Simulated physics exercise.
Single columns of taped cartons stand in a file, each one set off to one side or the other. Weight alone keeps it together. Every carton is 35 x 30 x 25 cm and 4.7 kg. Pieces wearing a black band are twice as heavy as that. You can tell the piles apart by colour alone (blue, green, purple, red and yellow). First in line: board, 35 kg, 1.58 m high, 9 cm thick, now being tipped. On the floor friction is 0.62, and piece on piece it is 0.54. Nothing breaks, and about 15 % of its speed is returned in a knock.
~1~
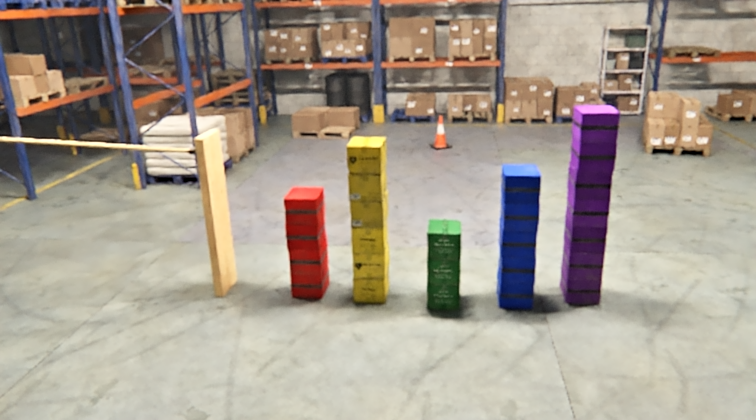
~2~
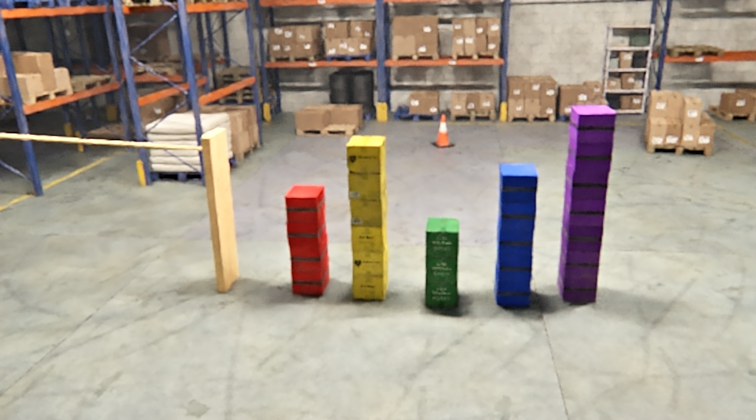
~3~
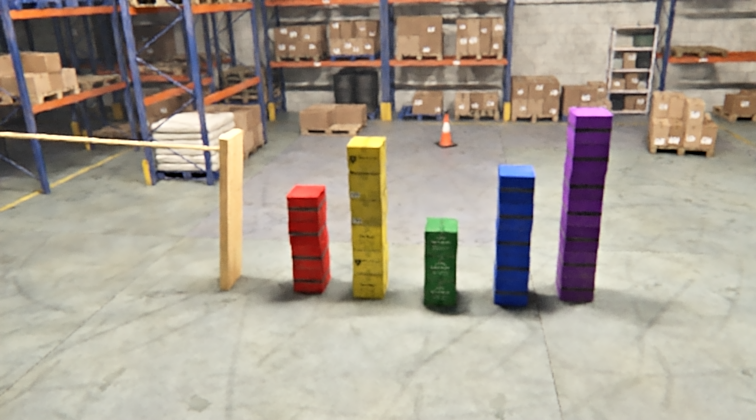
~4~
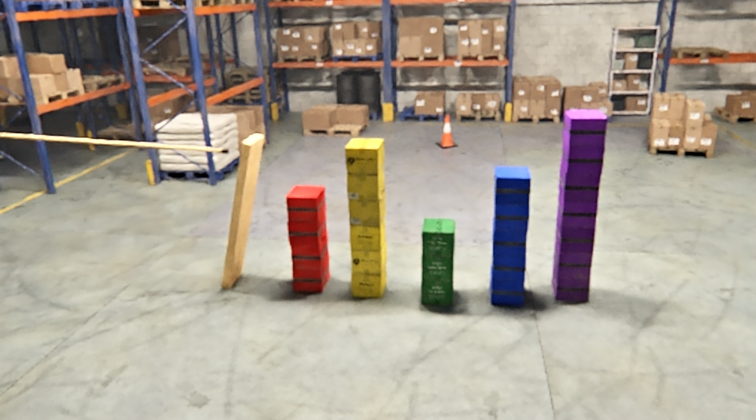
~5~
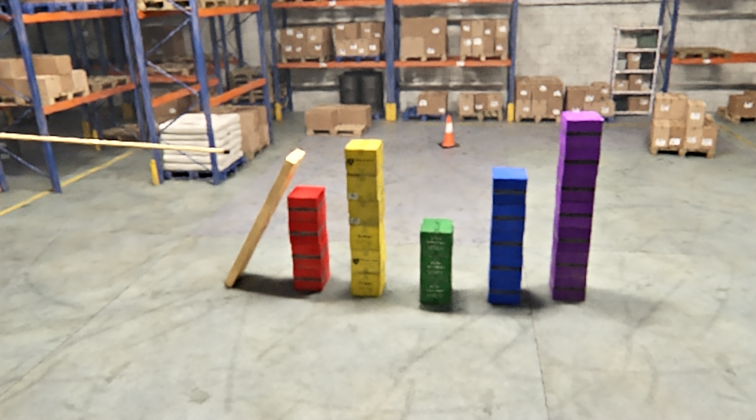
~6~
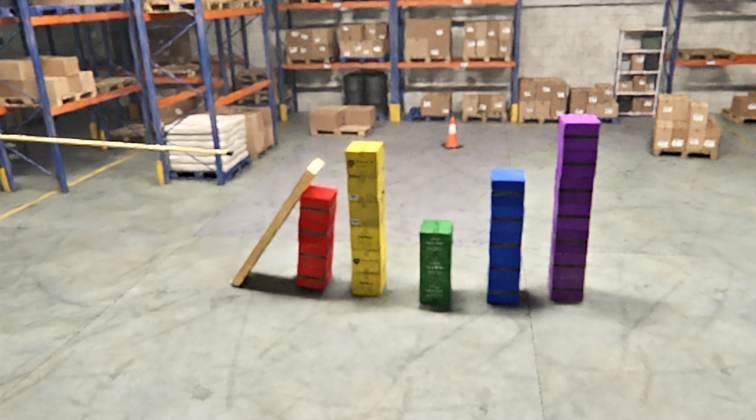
A pole nudged an upright wooden board, which leaned over to the right until it met the red stack and tilted it slightly, while the yellow, green, blue and purple stacks stayed standing.
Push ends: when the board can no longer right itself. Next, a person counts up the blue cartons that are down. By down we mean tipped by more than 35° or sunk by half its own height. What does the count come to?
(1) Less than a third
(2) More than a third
Less than a third.
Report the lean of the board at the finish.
Around 65 degrees, give or take.
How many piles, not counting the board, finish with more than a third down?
By my count, 2.
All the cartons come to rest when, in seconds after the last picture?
Near 2.0 s.
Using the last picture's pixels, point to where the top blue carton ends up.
Its centre ends up near pixel (539, 189) in the last picture.
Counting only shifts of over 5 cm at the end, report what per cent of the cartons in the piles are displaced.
I get 70 %.
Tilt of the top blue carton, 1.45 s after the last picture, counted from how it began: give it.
I'd put it at roughly 5 degrees away from its starting angle.
Then, 0.45 s on from the sixth picture, board 45° from upright; none of the 5 blue cartons down (0 of 25 in all colours); top blue carton unmoved; top red carton tipped 22°.
Then, 0.87 s on from the sixth picture, board 53° from upright; none of the 5 blue cartons down (3 of 25 in all colours); top blue carton unmoved; top red carton tipped 33°, 8 cm lower.
Then, 1.13 s on from the sixth picture, board 63° from upright; none of the 5 blue cartons down (9 of 25 in all colours); top blue carton unmoved; top yellow carton tipped 44°, 21 cm lower.
Then, 1.45 s on from the sixth picture, board 65° from upright; none of the 5 blue cartons down (10 of 25 in all colours); top blue carton tipped 6°; top red carton tipped 49°, 37 cm lower.
Finally, board 65° from upright; none of the 5 blue cartons down (10 of 25 in all colours); top blue carton tipped 11°; top red carton tipped 51°, 38 cm lower. That is 0 per cent. Seen by the last camera, middles, top blue carton near (539, 189), top red carton near (396, 242).
